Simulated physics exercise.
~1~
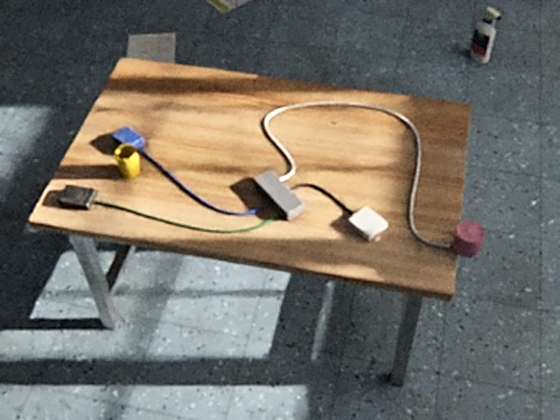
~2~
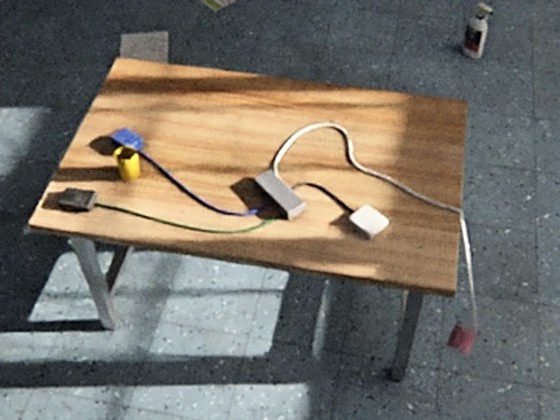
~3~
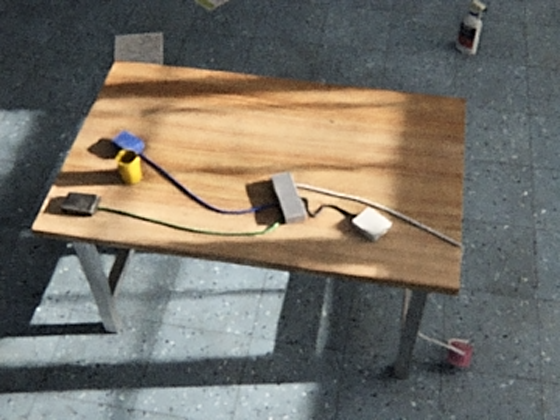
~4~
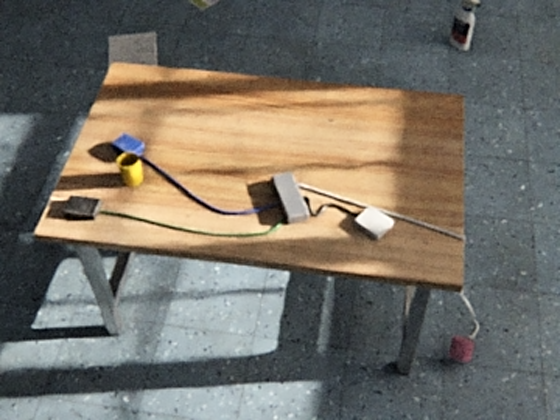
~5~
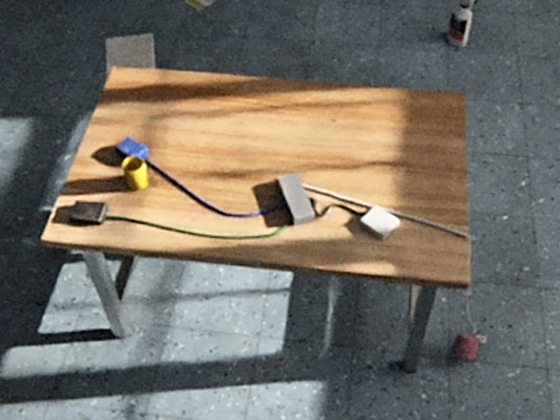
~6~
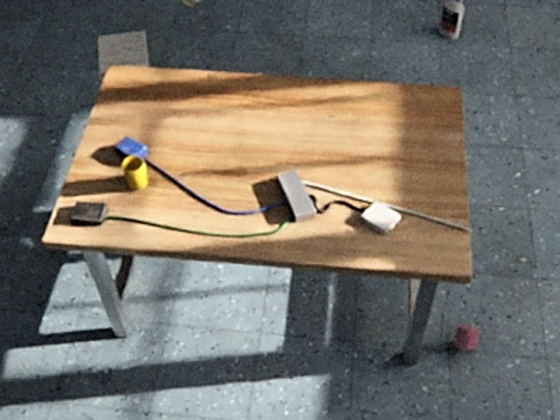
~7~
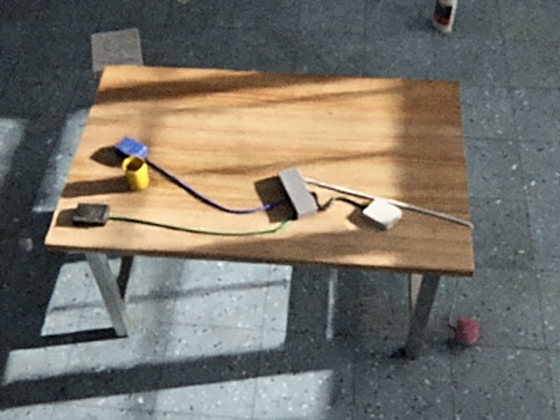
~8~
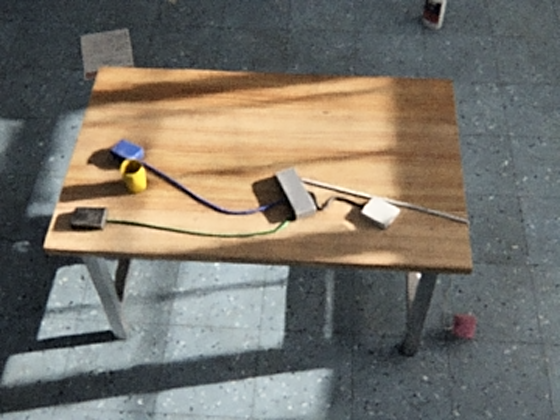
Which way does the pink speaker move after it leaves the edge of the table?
The pink speaker moves down, dropping past the right edge of the table.
